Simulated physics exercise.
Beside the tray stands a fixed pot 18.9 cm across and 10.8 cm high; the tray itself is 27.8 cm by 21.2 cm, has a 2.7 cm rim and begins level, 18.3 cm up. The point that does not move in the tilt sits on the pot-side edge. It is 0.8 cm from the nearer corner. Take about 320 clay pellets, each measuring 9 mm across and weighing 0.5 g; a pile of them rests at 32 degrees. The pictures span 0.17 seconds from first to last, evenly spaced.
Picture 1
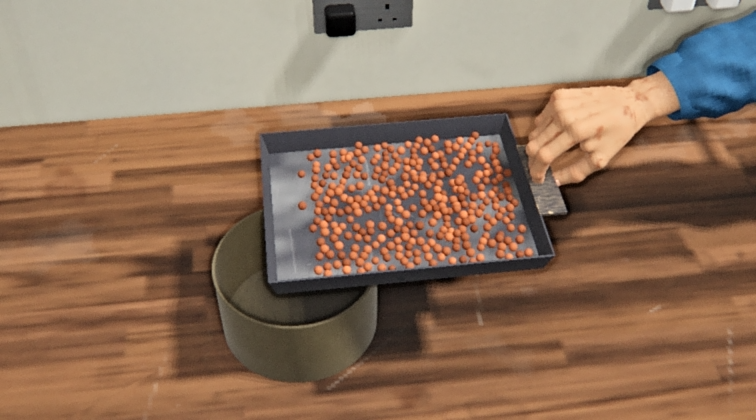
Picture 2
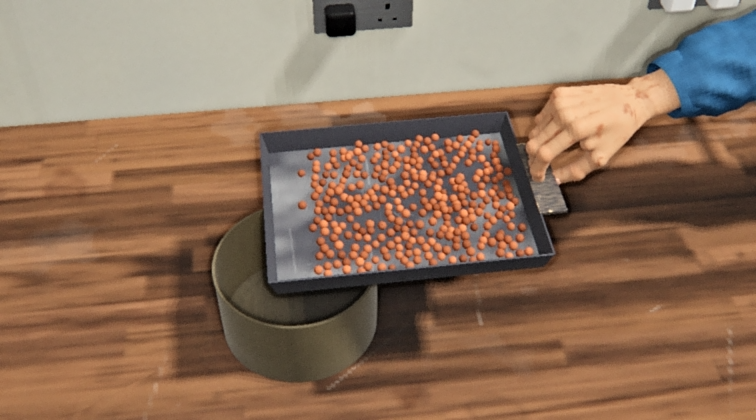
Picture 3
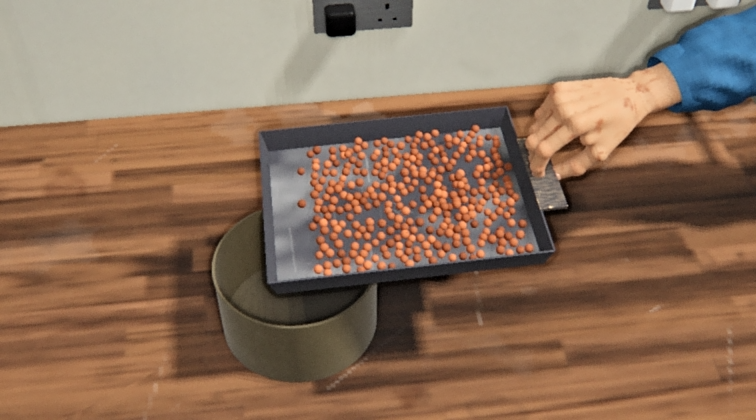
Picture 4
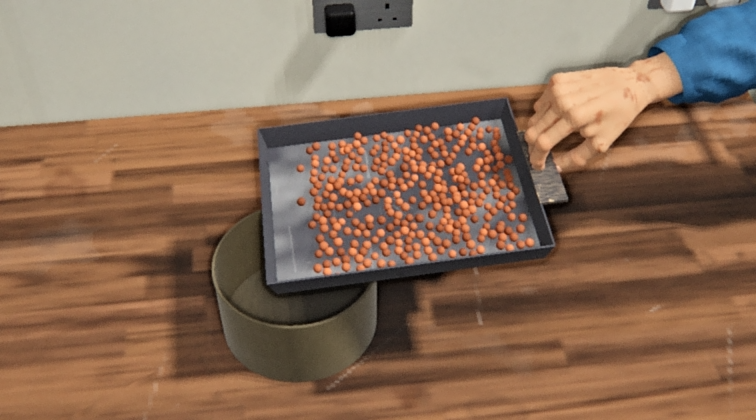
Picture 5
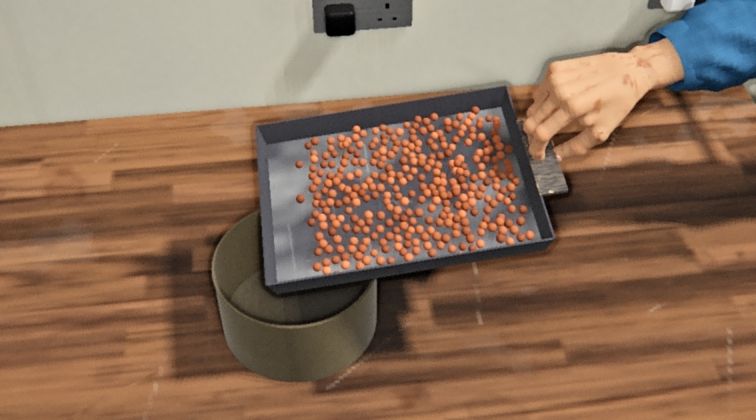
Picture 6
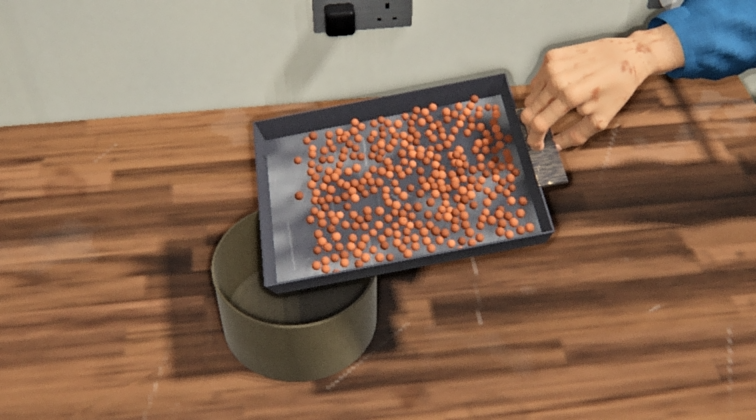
In this clip, a hand in a blue sleeve holds a dark tray of small orange balls partly over a round olive-coloured pot, then gradually raises the tray's right side while the balls stay spread across it.
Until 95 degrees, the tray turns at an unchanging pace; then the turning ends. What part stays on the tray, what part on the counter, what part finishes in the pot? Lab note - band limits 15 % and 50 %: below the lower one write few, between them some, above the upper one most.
Tray = few; counter = most; pot = few.
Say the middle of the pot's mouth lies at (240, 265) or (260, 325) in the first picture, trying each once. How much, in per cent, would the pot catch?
0 % and 95 %.
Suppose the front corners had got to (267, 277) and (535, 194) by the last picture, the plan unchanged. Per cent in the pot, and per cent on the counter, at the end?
Pot: 30, counter: 70.
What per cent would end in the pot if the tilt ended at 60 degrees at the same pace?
Estimated share: About 0 %.
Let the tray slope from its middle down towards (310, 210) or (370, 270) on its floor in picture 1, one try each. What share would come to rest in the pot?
50 and 0 %.
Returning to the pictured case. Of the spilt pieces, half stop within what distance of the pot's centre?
That comes to near 20 cm.
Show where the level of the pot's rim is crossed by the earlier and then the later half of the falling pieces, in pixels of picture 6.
It passes about (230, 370) first and (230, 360) afterwards.
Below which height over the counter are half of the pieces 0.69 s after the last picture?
I'd put it near 24 cm.
Then, 0.42 s after the last picture, tilt 52 degrees; the tray holds 100 %, the pot 0 %.
Then, 0.69 s after the last picture, tilt 78 degrees; the tray holds 80 %, the pot 0 %.
Then, 1.07 s after the last picture, tilt 95 degrees; the tray holds 5 %, the pot 0 %.
In the end, tray 0 %, counter 100 %, pot 0 %.
